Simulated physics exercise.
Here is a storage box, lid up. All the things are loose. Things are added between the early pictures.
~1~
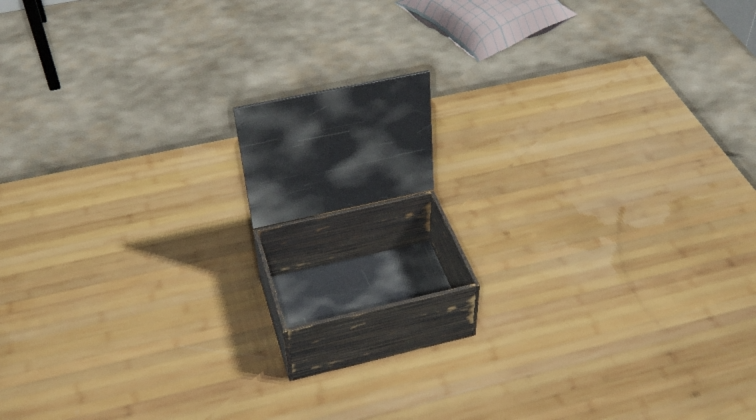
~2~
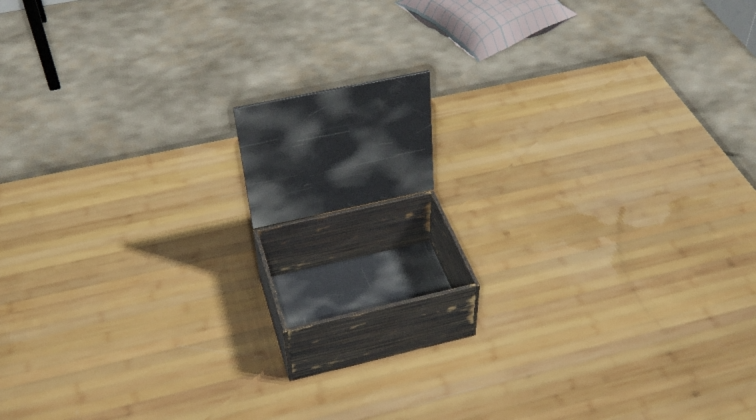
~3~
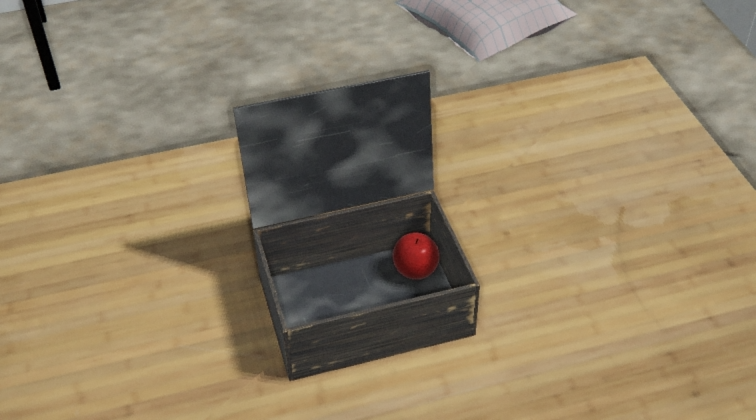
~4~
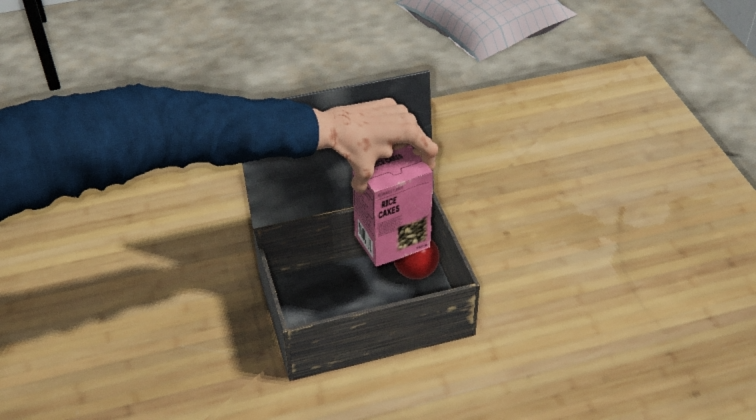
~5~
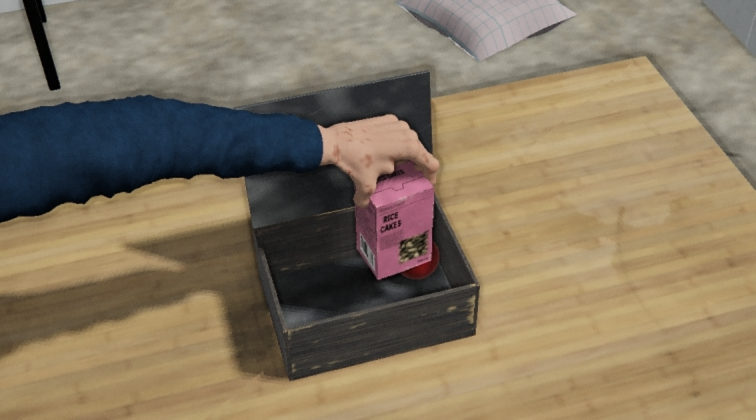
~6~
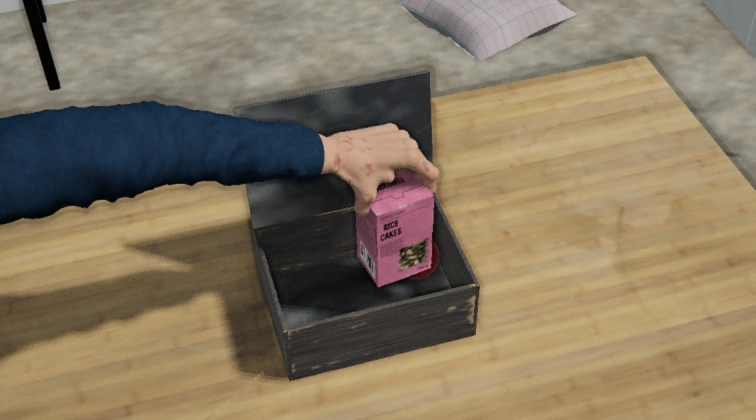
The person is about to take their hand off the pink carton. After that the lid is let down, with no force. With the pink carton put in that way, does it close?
Here the lid shuts flat.
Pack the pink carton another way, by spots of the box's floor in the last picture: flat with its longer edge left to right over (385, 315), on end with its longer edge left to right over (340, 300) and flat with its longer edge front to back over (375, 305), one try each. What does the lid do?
First try: It shuts flat; second try: It is held up; third try: It closes.
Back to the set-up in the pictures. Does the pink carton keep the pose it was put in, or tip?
The pink carton tips.
Then, 0.40 s on from there, pink carton on its side near (362, 290); red apple shifted a little.
Then, 1.50 s on from there, lid 66° above the rim; pink carton on its side near (361, 290).
Then, 1.90 s on from there, lid 20° above the rim; pink carton on its side near (361, 289).
In the end, lid shut; toppled in the box, pink carton; red apple unmoved. At the end, from the last picture's camera, pink carton near (361, 289).
